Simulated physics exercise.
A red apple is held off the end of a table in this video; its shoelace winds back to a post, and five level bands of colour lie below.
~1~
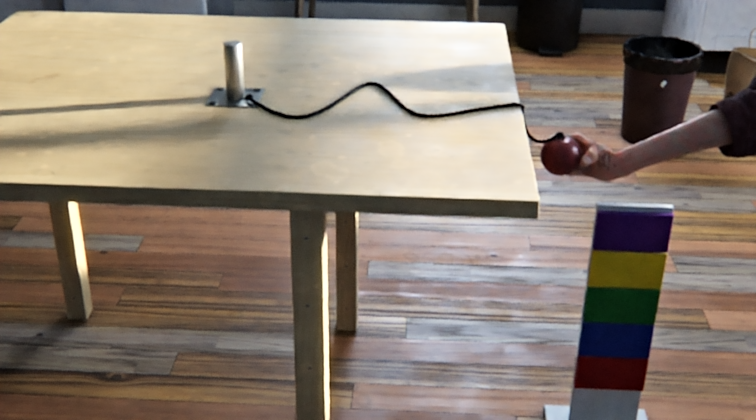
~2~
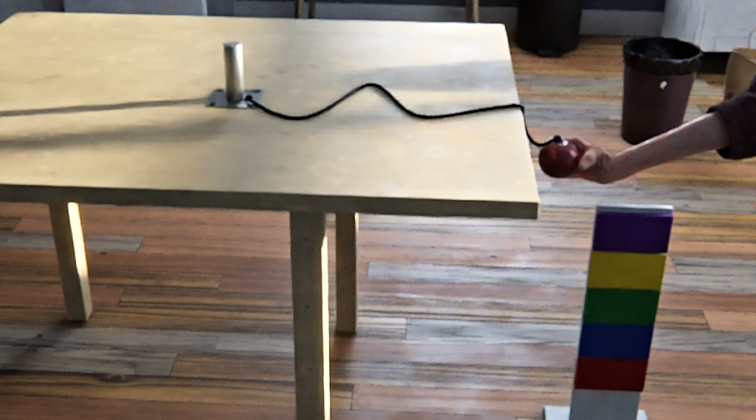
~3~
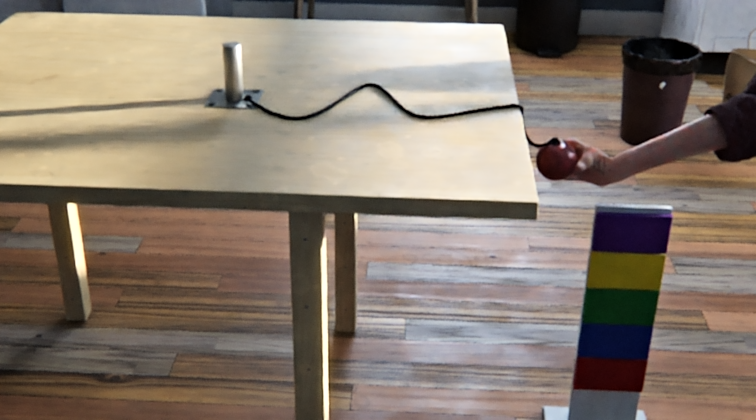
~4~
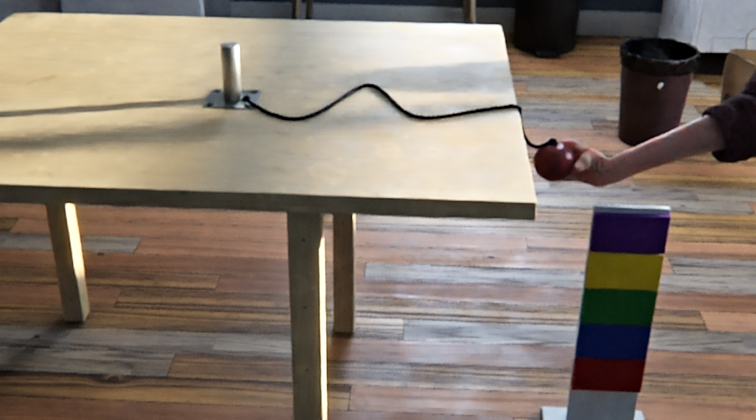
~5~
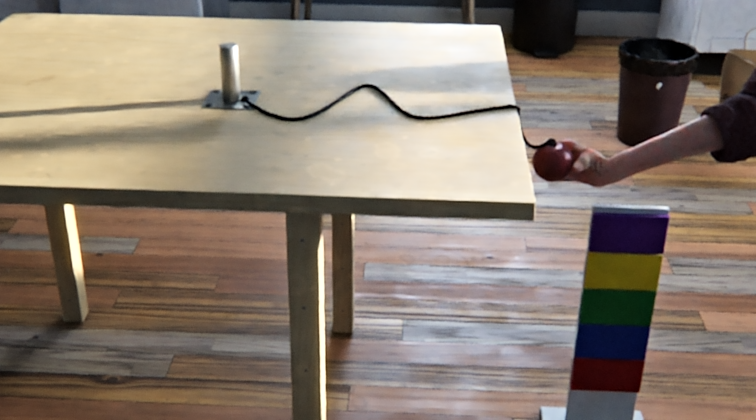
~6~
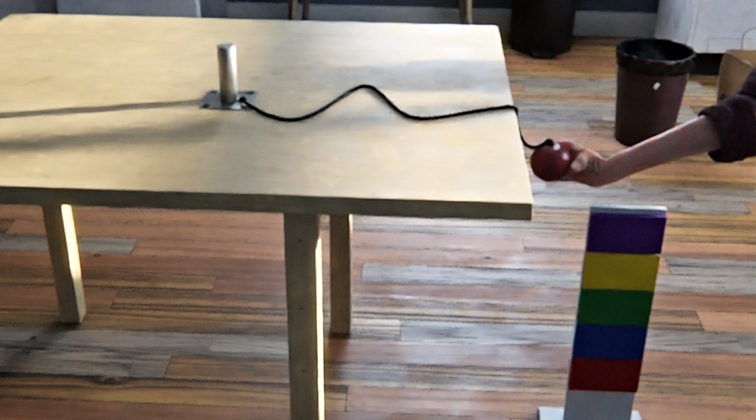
A hand held a red apple just off the table's edge, a dark shoelace winding back to a metal post, beside a stand with five coloured bands, and almost nothing moved.
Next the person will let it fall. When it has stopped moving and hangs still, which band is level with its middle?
Green.
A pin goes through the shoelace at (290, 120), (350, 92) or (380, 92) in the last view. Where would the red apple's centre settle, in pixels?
About (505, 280), (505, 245) and (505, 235).
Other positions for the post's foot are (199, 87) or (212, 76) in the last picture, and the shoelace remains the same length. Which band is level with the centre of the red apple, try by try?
Going case by case, it's yellow and then yellow.
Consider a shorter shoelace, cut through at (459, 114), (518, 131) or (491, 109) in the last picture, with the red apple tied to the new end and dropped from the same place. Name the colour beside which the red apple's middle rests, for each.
In the order given, it comes out as higher than all five; yellow; purple.
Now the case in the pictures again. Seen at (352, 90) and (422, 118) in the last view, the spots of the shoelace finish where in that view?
(419, 107), then (514, 145).
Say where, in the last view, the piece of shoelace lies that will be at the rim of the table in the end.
It is around (400, 112).
A little later, apple near (491, 284); level with yellow.
Next, apple near (507, 309); level with green.
When it is over, apple near (501, 308); level with green. The green one.
